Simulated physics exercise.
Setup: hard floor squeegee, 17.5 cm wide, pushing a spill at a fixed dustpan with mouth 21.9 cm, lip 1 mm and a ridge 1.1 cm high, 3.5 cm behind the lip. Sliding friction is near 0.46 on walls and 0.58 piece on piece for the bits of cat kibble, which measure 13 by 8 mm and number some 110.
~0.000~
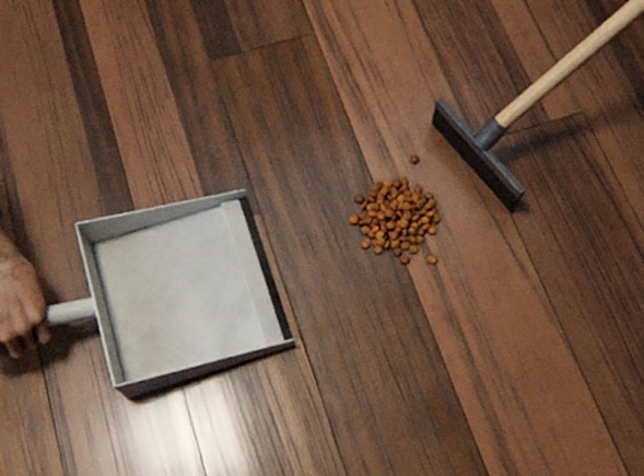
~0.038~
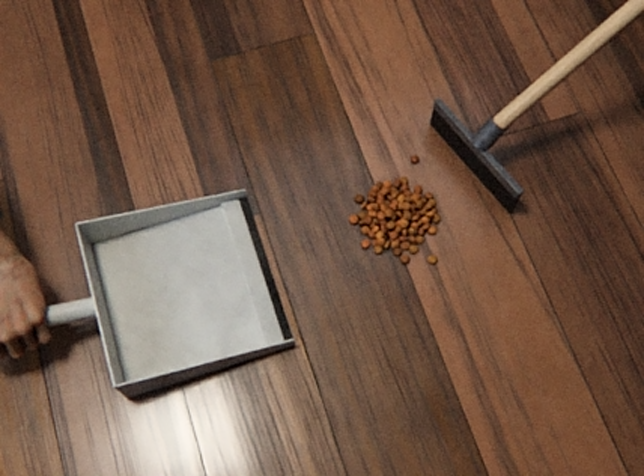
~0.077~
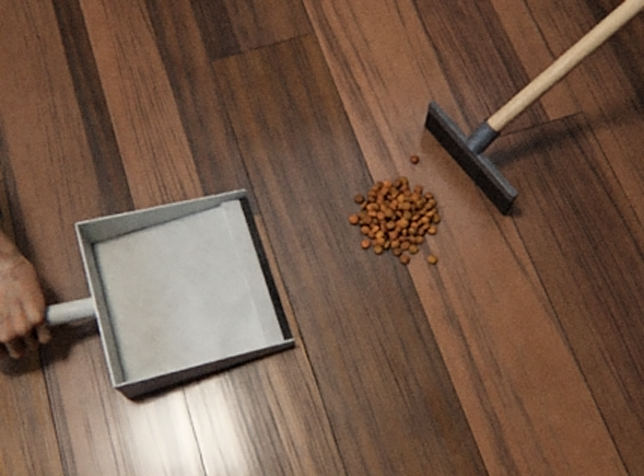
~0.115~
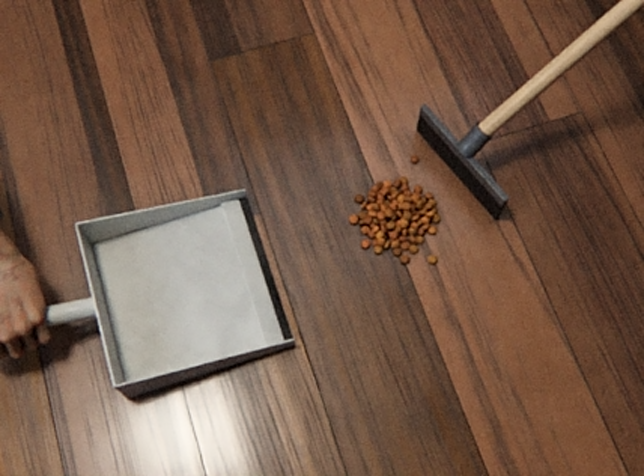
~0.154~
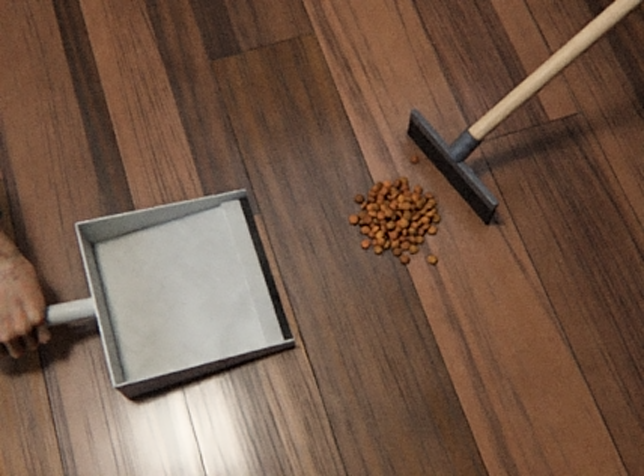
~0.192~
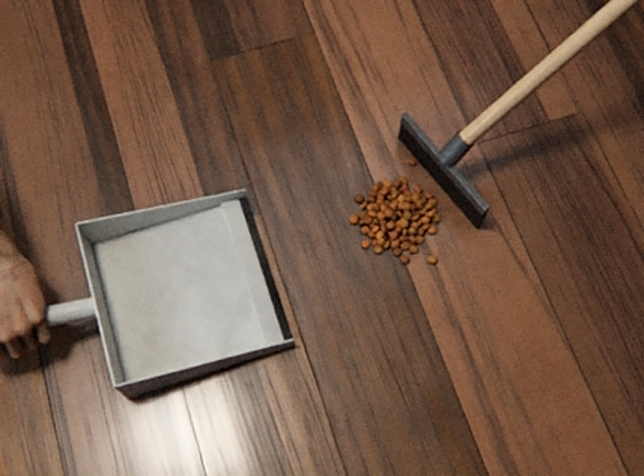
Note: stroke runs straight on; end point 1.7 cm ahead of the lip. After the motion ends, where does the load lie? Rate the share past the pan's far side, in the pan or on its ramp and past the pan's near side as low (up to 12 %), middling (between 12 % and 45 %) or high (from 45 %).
Shares - far side: Low; pan: Low; near side: Low.
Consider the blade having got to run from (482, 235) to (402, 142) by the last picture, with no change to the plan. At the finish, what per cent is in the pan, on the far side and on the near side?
Pan 15 % / far 0 % / near 20 %.
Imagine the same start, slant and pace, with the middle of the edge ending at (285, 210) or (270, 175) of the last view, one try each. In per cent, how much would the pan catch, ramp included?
Roughly 0 % and 0 %.
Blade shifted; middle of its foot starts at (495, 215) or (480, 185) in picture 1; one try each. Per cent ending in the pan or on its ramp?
First try about 15 per cent, second about 15 per cent.
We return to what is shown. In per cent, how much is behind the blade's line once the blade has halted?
Roughly 10 percent of it.
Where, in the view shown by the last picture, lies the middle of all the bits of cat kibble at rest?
I'd say roughly (291, 273).
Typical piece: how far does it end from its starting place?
16 cm or so.
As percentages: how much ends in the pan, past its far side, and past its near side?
Far side - 0; pan - 5; near side - 0.
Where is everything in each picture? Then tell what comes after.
Blade from (519, 193) to (439, 104), moved 0.0 cm, 0 of the pieces shifted so far; middle of the pieces at (399, 214); pan at (175, 297), in the first frame.
Blade from (518, 194) to (438, 105), moved 0.3 cm, 0 of the pieces shifted so far; middle of the pieces at (399, 214), in the second frame.
Blade from (512, 197) to (432, 108), moved 1.1 cm, 0 of the pieces shifted so far; middle of the pieces at (399, 214), in the third frame.
Blade from (503, 201) to (424, 111), moved 2.5 cm, 0 of the pieces shifted so far; middle of the pieces at (399, 214), in the fourth frame.
Blade from (494, 206) to (414, 116), moved 4.0 cm, 0 of the pieces shifted so far; middle of the pieces at (399, 214), in the fifth frame.
Blade from (484, 210) to (405, 120), moved 5.4 cm, 1 of the pieces shifted so far; middle of the pieces at (399, 214); pan at (175, 297). Its pace works out near 0.38 m/s, heading 9 degrees towards the viewer's side, in the sixth frame.
After 0.47 s, middle of the blade 16 cm from the lip; 0 % over the lip, far side 0 %, near side 0 %.
After 0.66 s, middle of the blade 8 cm from the lip; 0 % over the lip, far side 0 %, near side 0 %.
After 0.97 s, middle of the blade 4 cm from the lip; 5 % over the lip, far side 0 %, near side 0 %.
In the end, at 1.3 s, far side 0 %, pan 5 %, near side 0 %, in front of the lip or behind the blade 95 %.
